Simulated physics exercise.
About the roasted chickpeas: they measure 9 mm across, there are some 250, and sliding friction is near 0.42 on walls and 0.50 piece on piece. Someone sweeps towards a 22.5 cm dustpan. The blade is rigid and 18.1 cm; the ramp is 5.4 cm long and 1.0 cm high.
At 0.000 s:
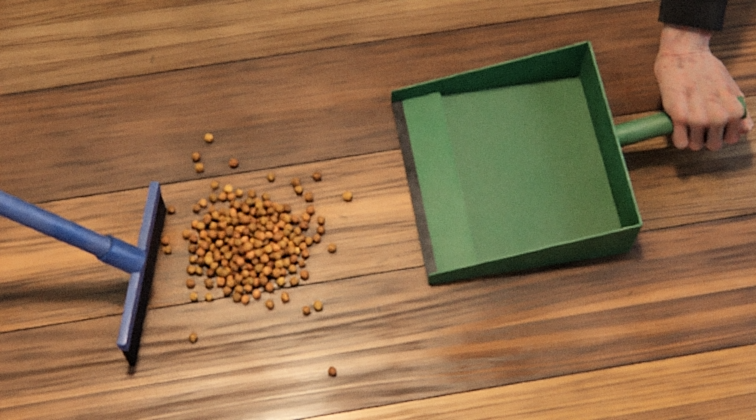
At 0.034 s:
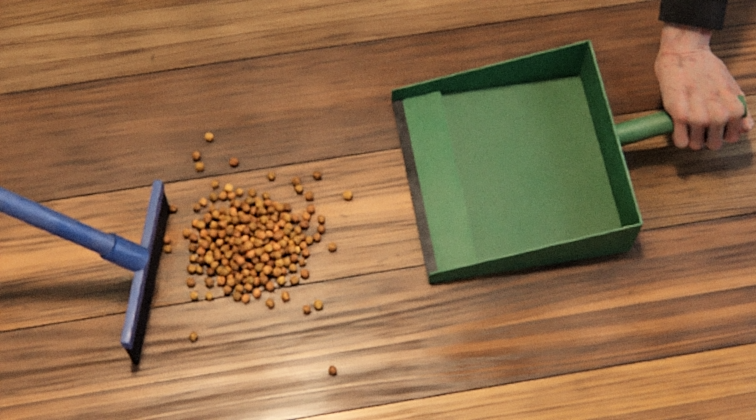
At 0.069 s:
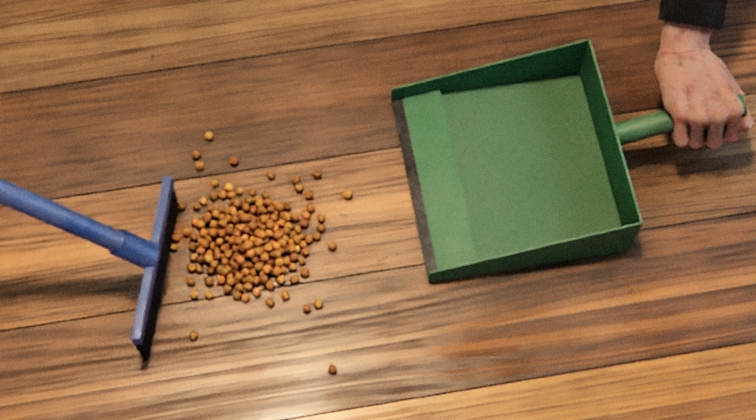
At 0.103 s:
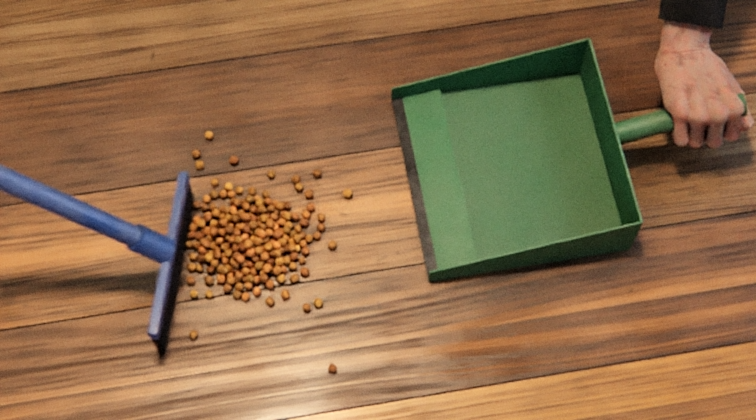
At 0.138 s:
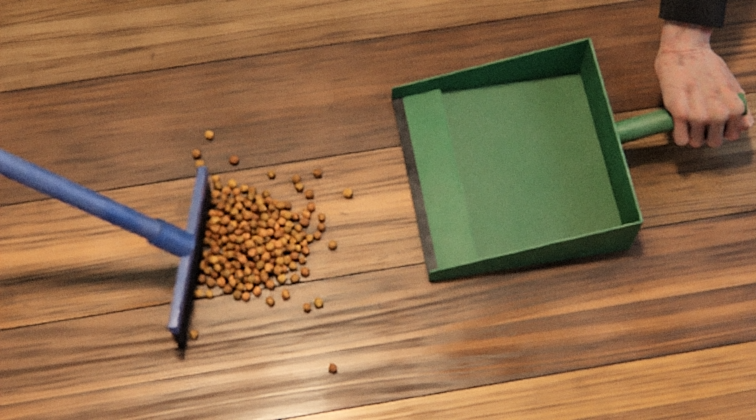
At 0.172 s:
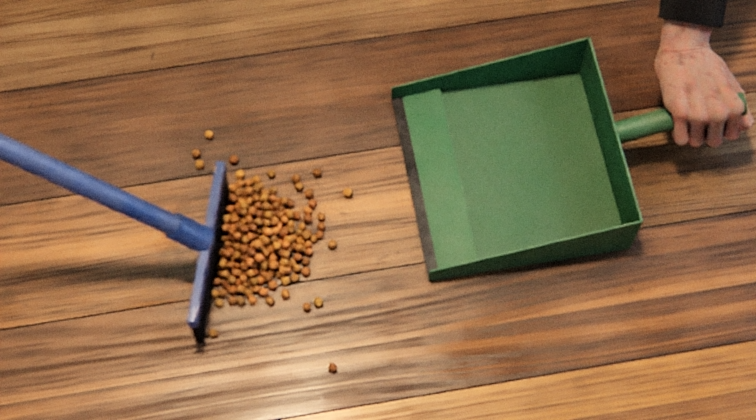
The clip shows a blue blade on a handle moving right across a wooden floor, reaching a pile of small round brown pieces and pushing its left edge inward, while a hand holds a green dustpan still at right.
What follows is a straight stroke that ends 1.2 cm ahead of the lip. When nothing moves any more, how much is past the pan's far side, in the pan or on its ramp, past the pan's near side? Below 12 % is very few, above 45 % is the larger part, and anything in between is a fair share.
Far side: Very few, pan: A fair share, near side: A fair share.
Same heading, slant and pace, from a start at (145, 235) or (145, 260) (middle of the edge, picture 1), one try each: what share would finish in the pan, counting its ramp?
15 and 25 per cent, roughly.
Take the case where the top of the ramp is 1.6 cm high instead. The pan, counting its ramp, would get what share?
In that case roughly 25 percent.
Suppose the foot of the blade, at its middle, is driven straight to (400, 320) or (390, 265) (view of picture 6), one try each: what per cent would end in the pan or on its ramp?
Close to 20 and 30 in a hundred, in that order.
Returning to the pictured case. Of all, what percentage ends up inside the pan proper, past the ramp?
About 0 %.
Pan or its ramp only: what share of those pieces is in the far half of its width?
About 40 %.
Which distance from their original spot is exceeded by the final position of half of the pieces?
I'd say near 18 cm.
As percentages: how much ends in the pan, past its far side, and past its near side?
The far side gets 0, the pan 30 and the near side 20.
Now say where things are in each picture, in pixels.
The first picture shows blade from (124, 345) to (156, 190), moved 0.0 cm, 0 of the pieces shifted so far; middle of the pieces at (251, 240); pan at (525, 172).
The second picture shows blade from (127, 343) to (159, 188), moved 0.3 cm, 0 of the pieces shifted so far; middle of the pieces at (251, 239).
The third picture shows blade from (138, 339) to (169, 185), moved 1.4 cm, 3 of the pieces shifted so far; middle of the pieces at (251, 239).
The fourth picture shows blade from (154, 334) to (184, 180), moved 3.1 cm, 8 of the pieces shifted so far; middle of the pieces at (251, 238).
The fifth picture shows blade from (174, 328) to (203, 174), moved 5.1 cm, 66 of the pieces shifted so far; middle of the pieces at (253, 238).
The sixth picture shows blade from (193, 322) to (221, 169), moved 7.1 cm, 219 of the pieces shifted so far; middle of the pieces at (259, 238); pan at (525, 169). The blade's pace is about 0.58 m/s, heading 7 degrees away from the viewer's side.
After 0.34 s, middle of the blade 13 cm from the lip; 0 % over the lip, far side 0 %, near side 10 %.
After 0.45 s, middle of the blade 6 cm from the lip; 0 % over the lip, far side 0 %, near side 15 %.
After 0.70 s, middle of the blade 4 cm from the lip; 30 % over the lip, far side 0 %, near side 20 %.
At rest (1.1 s), far side 0 %, pan 30 %, near side 20 %, in front of the lip or behind the blade 50 %.
